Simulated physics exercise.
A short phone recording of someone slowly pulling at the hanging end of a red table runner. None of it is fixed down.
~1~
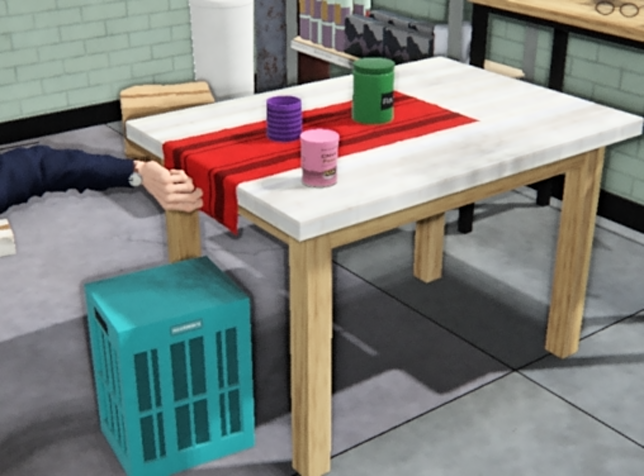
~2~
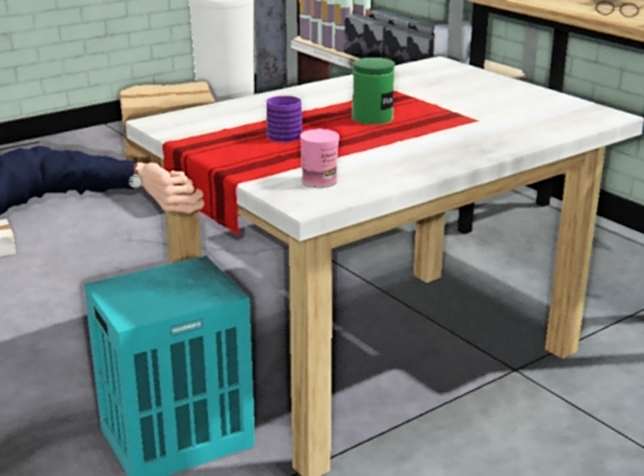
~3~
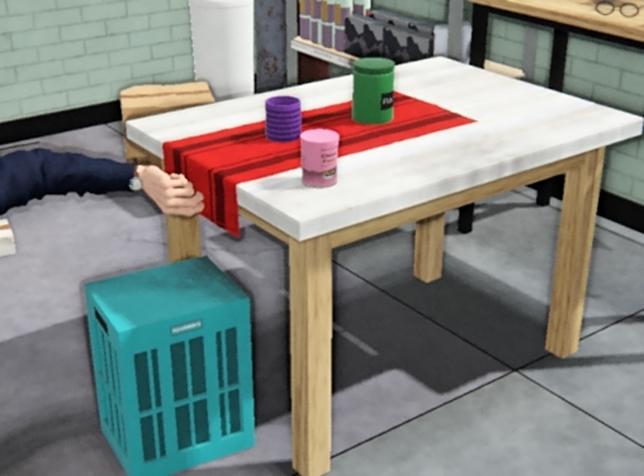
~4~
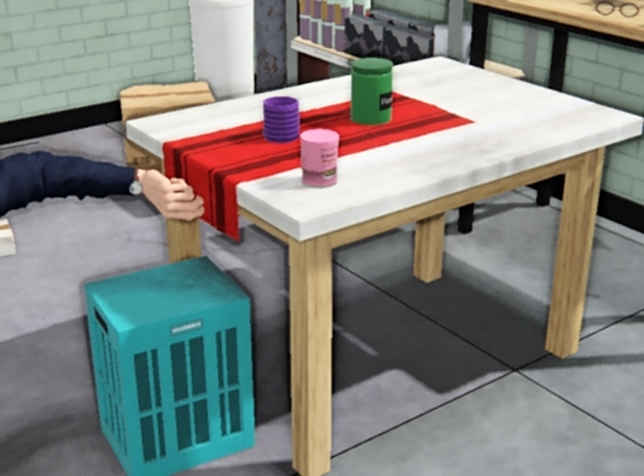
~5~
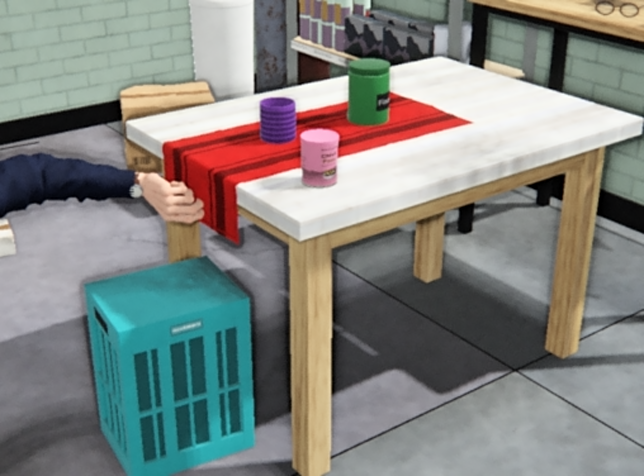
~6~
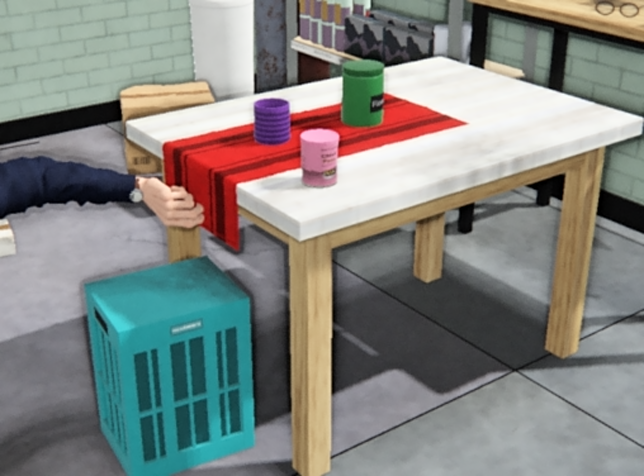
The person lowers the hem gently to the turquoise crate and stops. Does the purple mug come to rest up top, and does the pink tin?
One by one: The purple mug does; the pink tin does.
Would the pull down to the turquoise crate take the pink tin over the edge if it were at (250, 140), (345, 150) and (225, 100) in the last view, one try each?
It leaves the top the first time, stays on top the second time and stays on top the third time.
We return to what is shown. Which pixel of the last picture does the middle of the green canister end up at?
(319, 103), about.
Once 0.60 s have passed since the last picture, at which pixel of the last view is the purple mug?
It is near (231, 131) at that moment.
Then, 0.28 s later than the last view, hem going down; mug carried along near (253, 126); tin as before.
Then, 0.60 s later than the last view, hem on the crate; mug carried along near (231, 131); tin as before.
Finally, hem on the crate; mug carried along near (223, 133); tin as before. The purple mug keeps clear of the edge and the pink tin stays on the table.
